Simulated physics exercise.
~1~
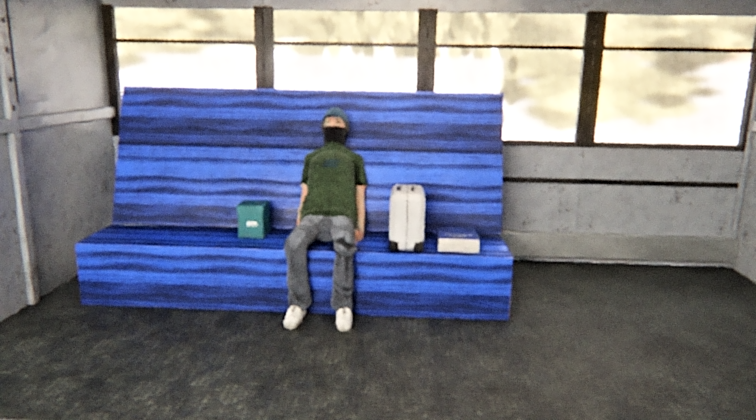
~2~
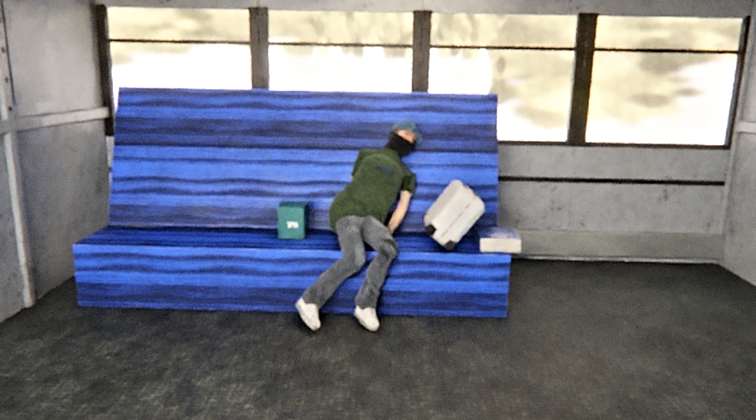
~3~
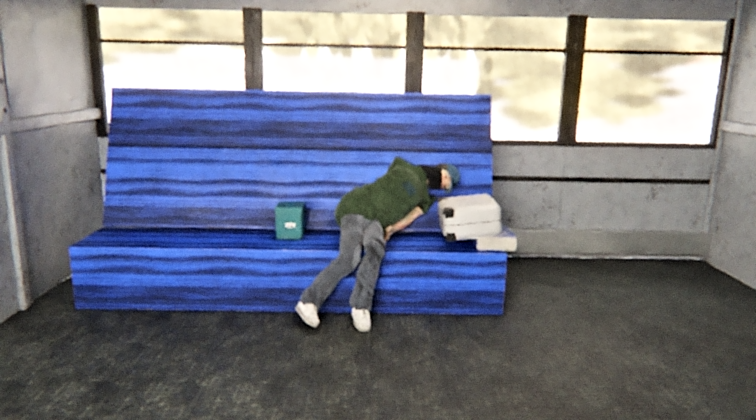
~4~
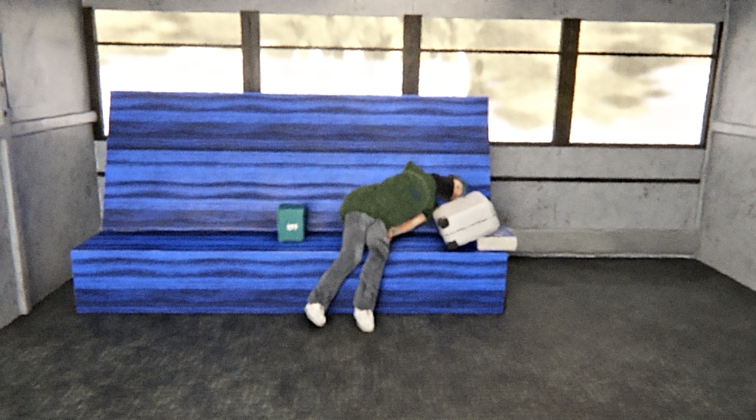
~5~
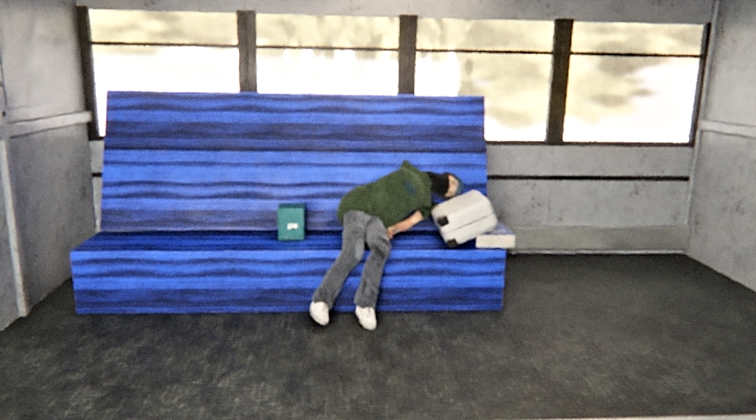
Inside a grey tram with a row of windows behind, a figure in a green shirt, cap and dark face covering sits slumped on a long blue striped seat, between a teal tub on the left and an upright white case and a flat pale item on the right. The sleeper topples to the right as the tub slides a little the same way and the case tips over. The body folds down sideways, head beside the case, which drops onto its side against the flat item. The case shifts slightly, then everything settles, with sleeper and belongings all still on the seat.
